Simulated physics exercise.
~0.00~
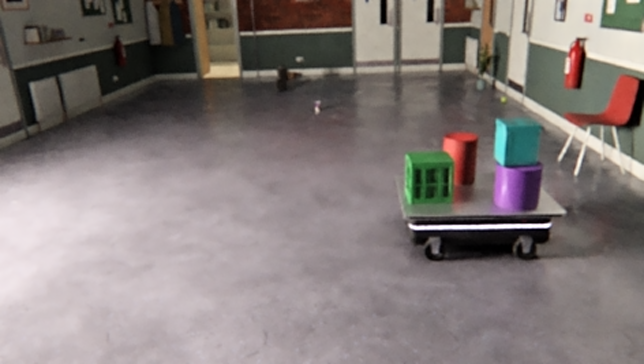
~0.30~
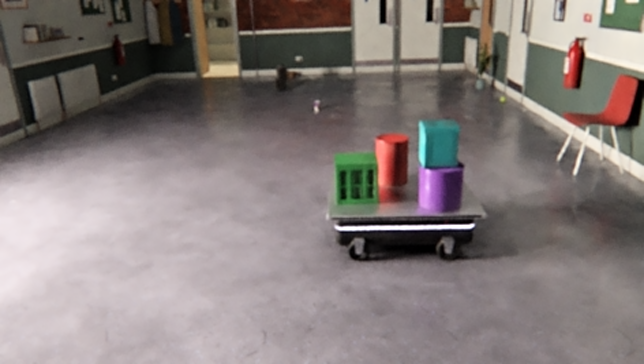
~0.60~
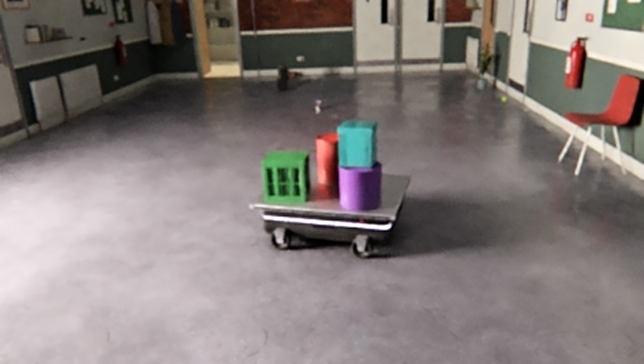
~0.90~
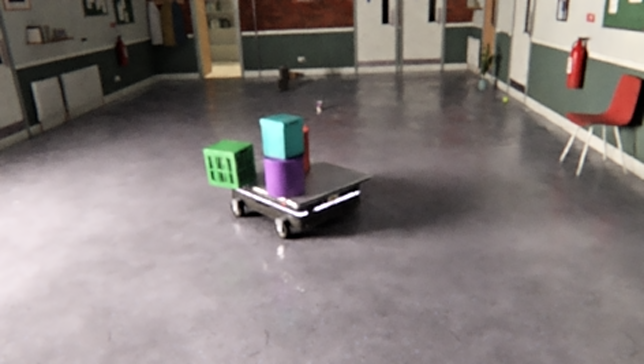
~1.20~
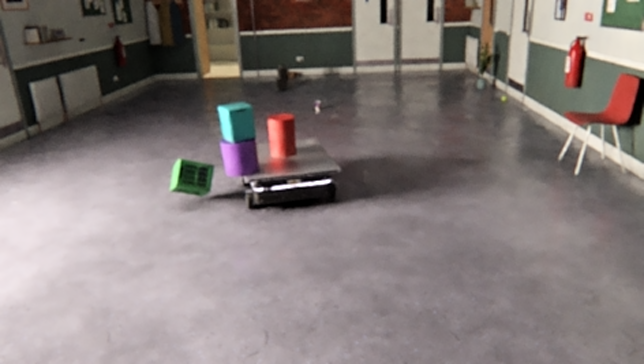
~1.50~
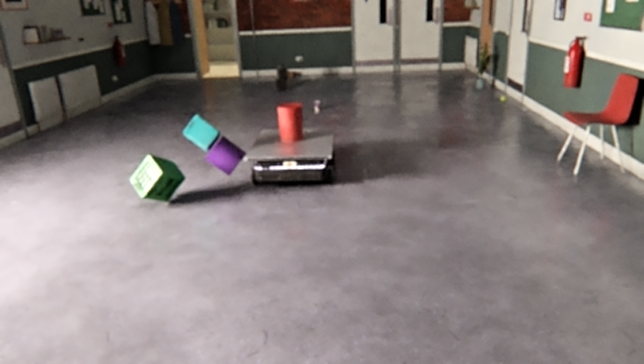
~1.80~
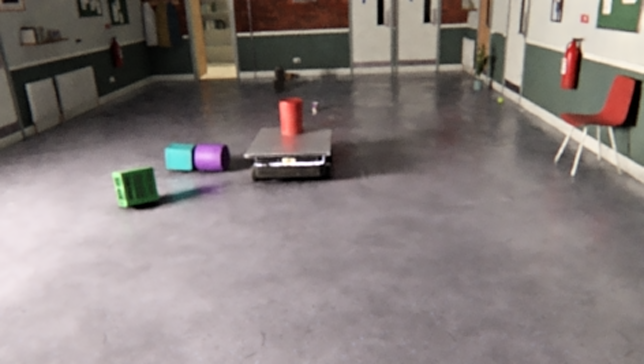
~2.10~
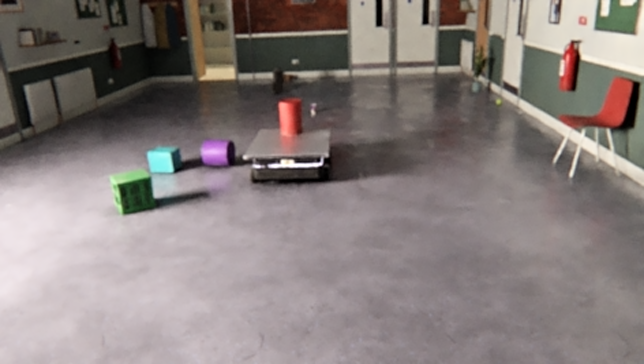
A flat wheeled cart carrying a green crate, a red pail and a turquoise tote stacked on a purple pail rolls leftward across the grey floor of a large hall, seen from slightly above. A red chair and a fire extinguisher stand at the right, with doors at the far end. As the cart swings away toward the back, the green crate slides off the left side and tumbles. The purple pail and turquoise tote topple after it, separating on the floor. The cart stops with only the red pail upright on its deck.
